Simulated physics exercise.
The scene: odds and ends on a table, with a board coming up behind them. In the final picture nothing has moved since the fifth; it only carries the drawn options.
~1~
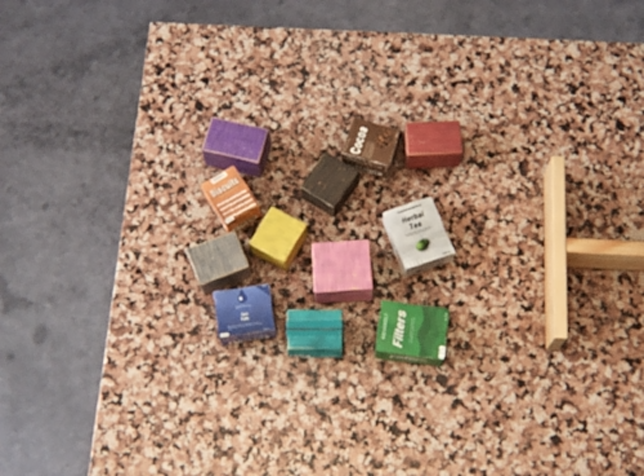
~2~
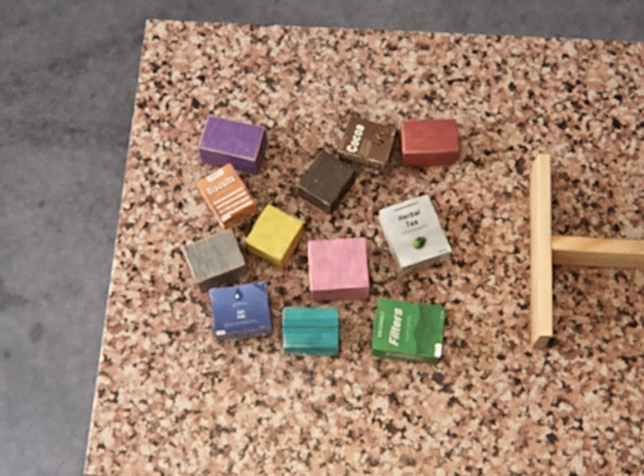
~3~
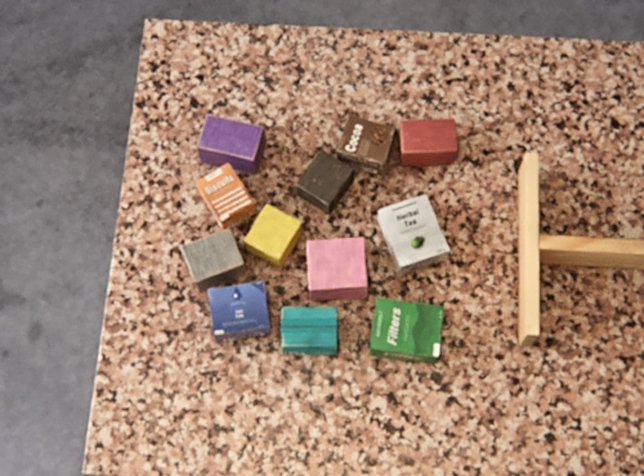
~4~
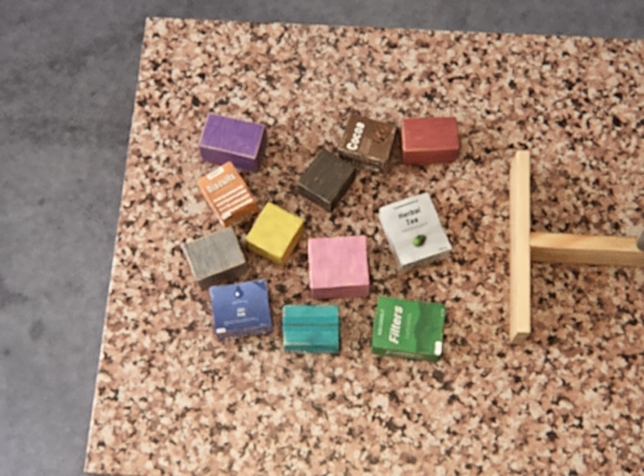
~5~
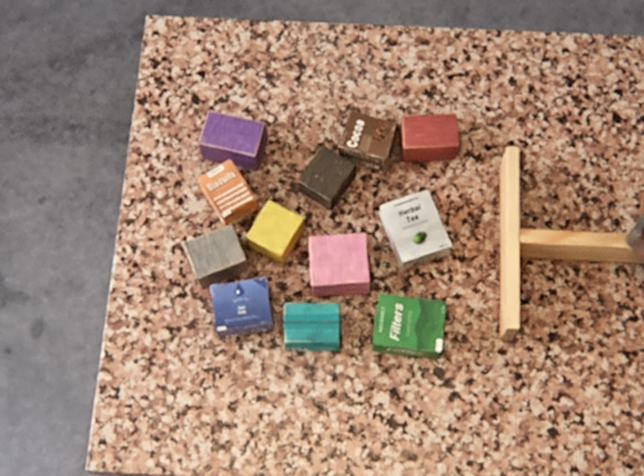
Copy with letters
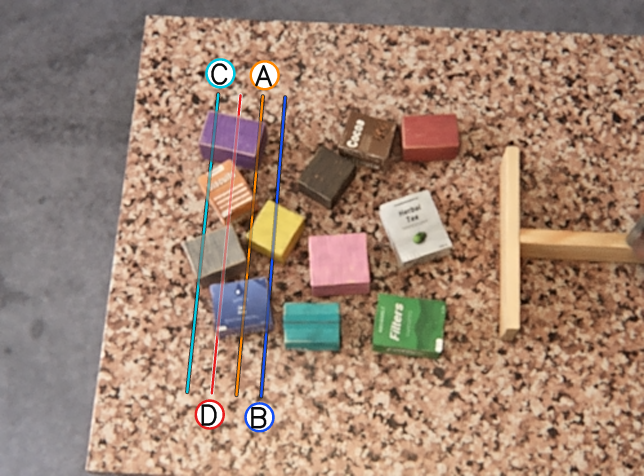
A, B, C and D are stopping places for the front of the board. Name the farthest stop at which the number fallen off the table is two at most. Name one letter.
C is the last line within the limit.
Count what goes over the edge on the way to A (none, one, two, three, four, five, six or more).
In all, none.
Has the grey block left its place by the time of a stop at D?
By then, yes.
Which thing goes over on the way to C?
The grey block goes over.
On the copy, A at (250, 238); B at (274, 239); C at (204, 236); D at (227, 237).
On C. First, board (400, 229); blue box (237, 308); turquoise box (292, 327).
Then, board (289, 224); blue box (131, 312); grey block (153, 253).
Finally, board (204, 220); grey block over the edge; orange packet (133, 167); one fallen.
By contrast, A is within the limit but short; B is within the limit but short; D is within the limit but short.
